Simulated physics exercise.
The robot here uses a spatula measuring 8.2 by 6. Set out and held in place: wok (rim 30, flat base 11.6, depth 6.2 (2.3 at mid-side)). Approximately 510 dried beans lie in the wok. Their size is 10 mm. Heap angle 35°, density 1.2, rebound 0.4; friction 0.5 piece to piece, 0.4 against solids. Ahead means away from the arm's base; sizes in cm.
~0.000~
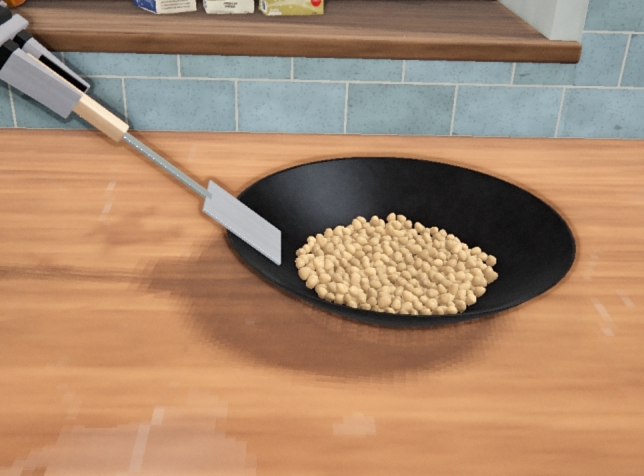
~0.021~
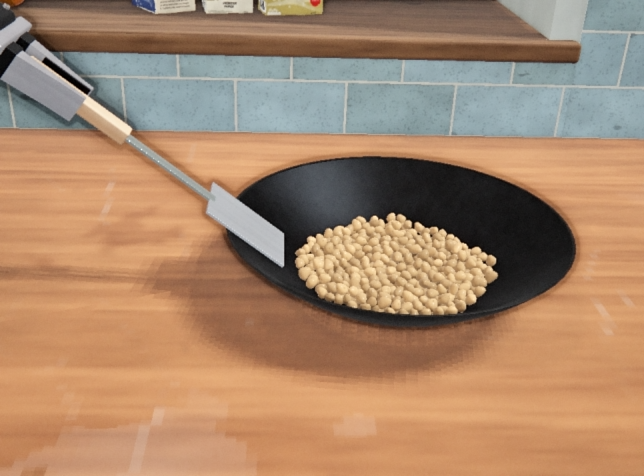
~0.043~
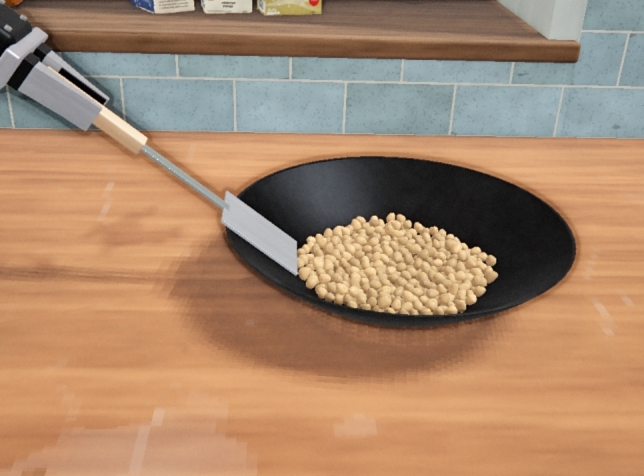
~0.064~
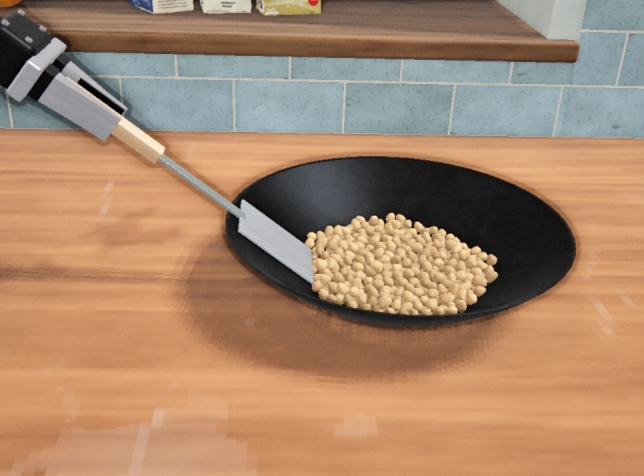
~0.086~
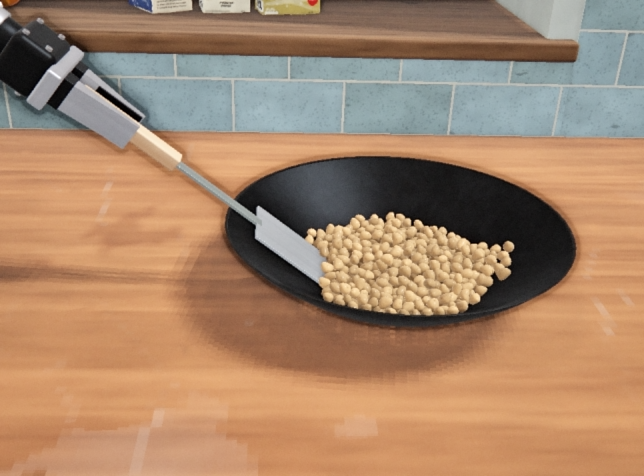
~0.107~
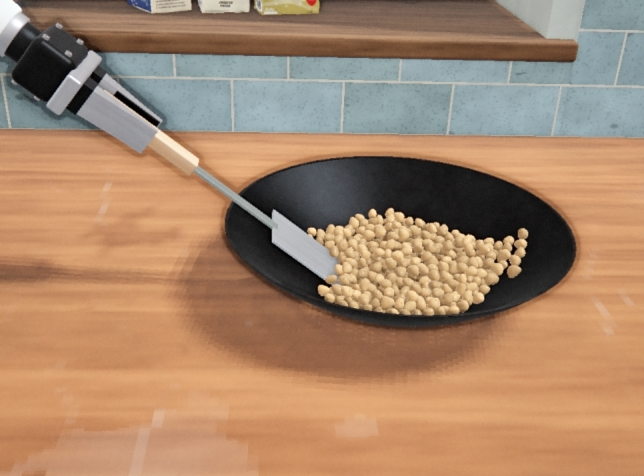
A robot arm slides a spatula rightward into a wok, pushing the beans to the right.
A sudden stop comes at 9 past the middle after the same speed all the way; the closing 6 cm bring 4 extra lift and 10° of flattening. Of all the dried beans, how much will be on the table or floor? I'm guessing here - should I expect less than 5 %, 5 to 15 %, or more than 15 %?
You should expect 5 to 15 %.
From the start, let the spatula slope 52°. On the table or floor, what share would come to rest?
5 %.
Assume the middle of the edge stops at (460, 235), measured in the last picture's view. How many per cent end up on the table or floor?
Around 0 percent.
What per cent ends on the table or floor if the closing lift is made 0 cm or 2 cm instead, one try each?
Close to 0 and 0 percent respectively.
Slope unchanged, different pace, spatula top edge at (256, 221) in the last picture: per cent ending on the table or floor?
Share: Roughly 0 %.
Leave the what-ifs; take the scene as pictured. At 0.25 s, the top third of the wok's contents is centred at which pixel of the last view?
It is centred at about (481, 246).
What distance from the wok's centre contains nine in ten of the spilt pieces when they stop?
Around 35 centimetres from the centre.
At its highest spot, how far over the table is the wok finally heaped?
6.0 cm.
After 0.18 s, sloping 39°, highest piece 6 above the table; 508 in the wok.
After 0.25 s, sloping 35°, highest piece 6 above the table; 508 in the wok.
After 0.49 s, sloping 29°, highest piece 7 above the table; 465 in the wok, 39 on the table or floor, 4 on the blade or in flight.
After 1.54 s, sloping 29°, highest piece 6 above the table; 465 in the wok, 43 on the table or floor.
In the end, 465 in the wok, 43 on the table or floor. That is 8 % on the table or floor.
